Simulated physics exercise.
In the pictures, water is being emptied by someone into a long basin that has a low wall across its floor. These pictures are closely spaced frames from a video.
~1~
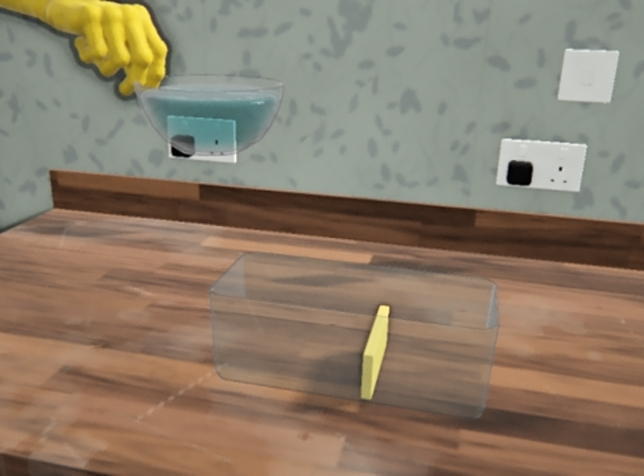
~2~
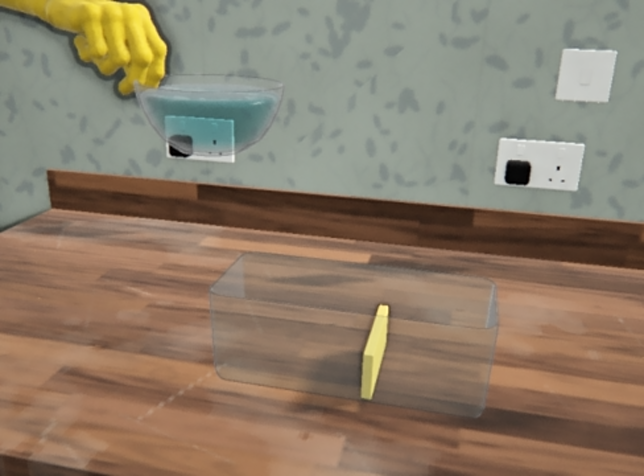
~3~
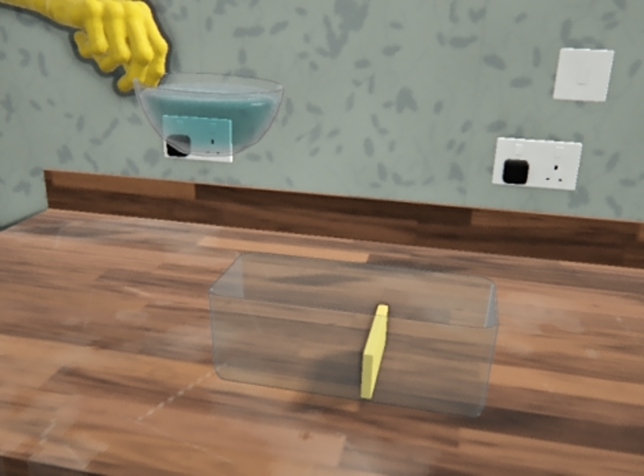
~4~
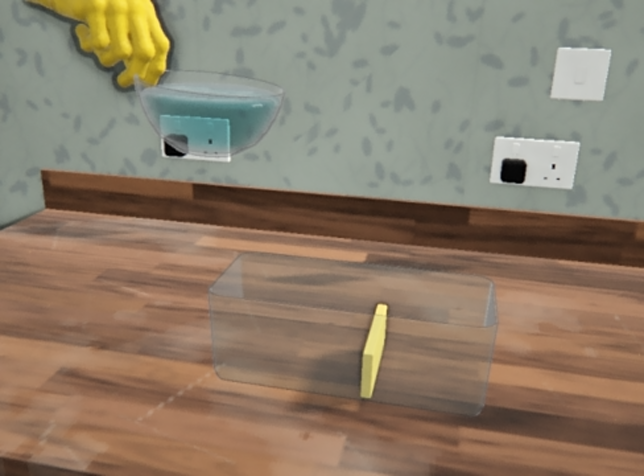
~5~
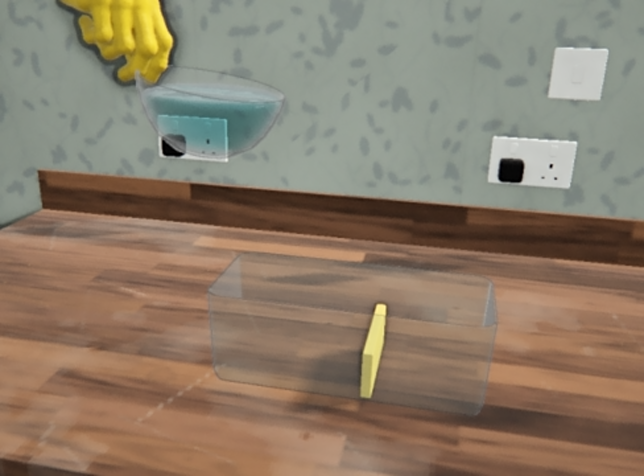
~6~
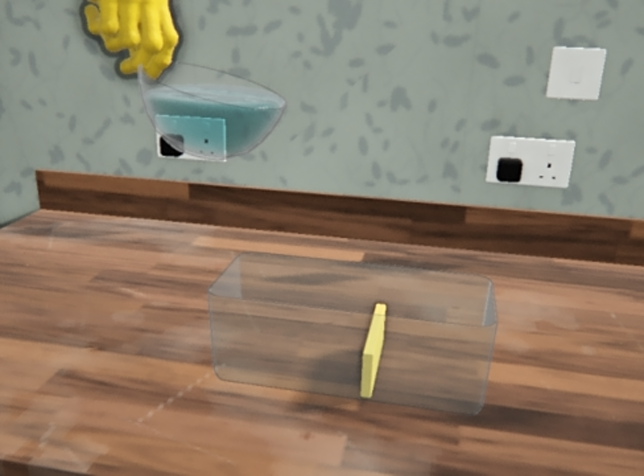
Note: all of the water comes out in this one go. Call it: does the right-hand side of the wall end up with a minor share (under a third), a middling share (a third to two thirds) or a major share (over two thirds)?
The right side gets a minor share.
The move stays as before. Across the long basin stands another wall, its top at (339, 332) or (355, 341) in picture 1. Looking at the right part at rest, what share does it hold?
The first placement gives around 55 percent, the second 40 percent.
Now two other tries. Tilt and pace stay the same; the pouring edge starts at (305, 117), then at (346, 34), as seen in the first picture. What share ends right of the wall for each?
Near 20 per cent for the first start, near 75 per cent for the second.
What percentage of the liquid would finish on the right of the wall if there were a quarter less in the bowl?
Near 0 in a hundred.
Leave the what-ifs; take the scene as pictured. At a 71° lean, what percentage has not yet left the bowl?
Roughly 35 percent remains at that point.
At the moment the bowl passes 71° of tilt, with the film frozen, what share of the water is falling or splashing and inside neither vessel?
45 per cent.
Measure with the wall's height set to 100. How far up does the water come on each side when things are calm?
About 60 per cent on the left and 0 per cent on the right.
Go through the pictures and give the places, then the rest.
Tilt 0°; pouring edge (281, 88); surface from (151, 89) to (279, 97); the long basin's rim runs from (227, 272) to (497, 305); the wall's top is at (377, 330), in the first picture.
Tilt 1°; pouring edge (281, 89); surface from (150, 89) to (279, 97), in the second picture.
Tilt 2°; pouring edge (281, 92); surface from (150, 88) to (279, 98), in the third picture.
Tilt 6°; pouring edge (282, 96); surface from (150, 87) to (280, 100), in the fourth picture.
Tilt 10°; pouring edge (283, 102); surface from (152, 88) to (281, 100), in the fifth picture.
Tilt 15°; pouring edge (284, 109); surface from (154, 89) to (285, 103); 1 per cent is over the edge, in the sixth picture.
A moment on, the bowl is tipped part way and 33 per cent is still to pour, 23 is left of the wall and 0 right of it.
Next, the bowl is tipped right over and 0 per cent is still to pour, 89 is left of the wall and 1 right of it.
Then the bowl is tipped right over and 0 per cent is still to pour, 95 is left of the wall and 2 right of it.
Later the bowl is tipped right over and 0 per cent is still to pour, 95 is left of the wall and 2 right of it.
Finally, 95 per cent lies left of the wall, 2 right of it and 3 outside.
